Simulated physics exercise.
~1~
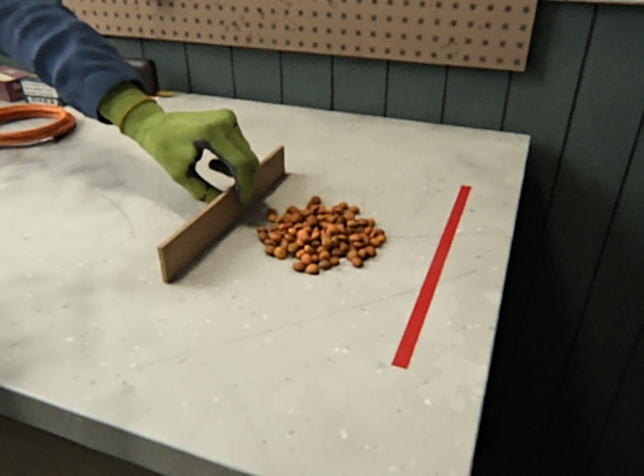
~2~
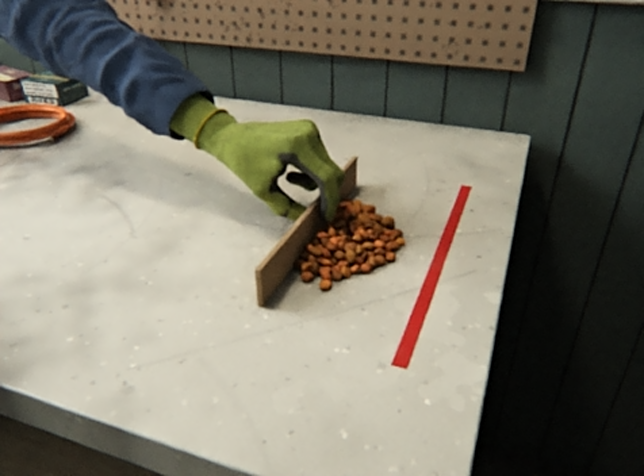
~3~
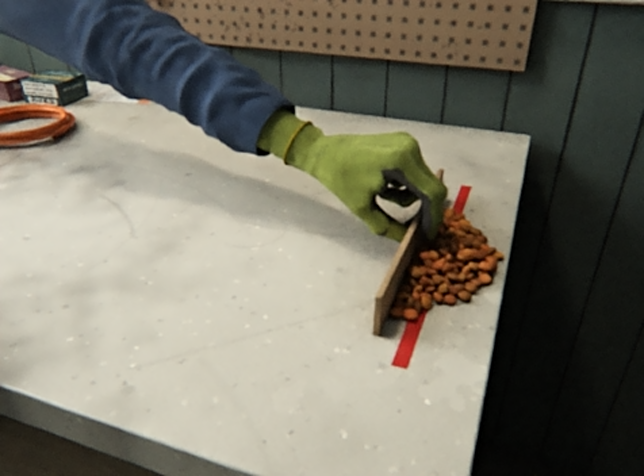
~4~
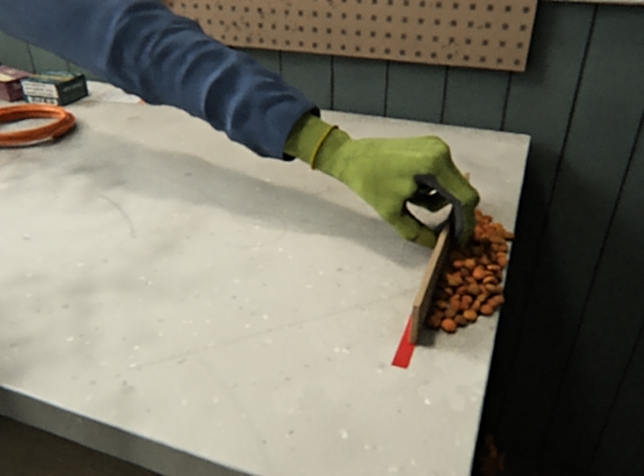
A gloved hand sweeps brown nuggets rightward with a card, stopping over the red tape.
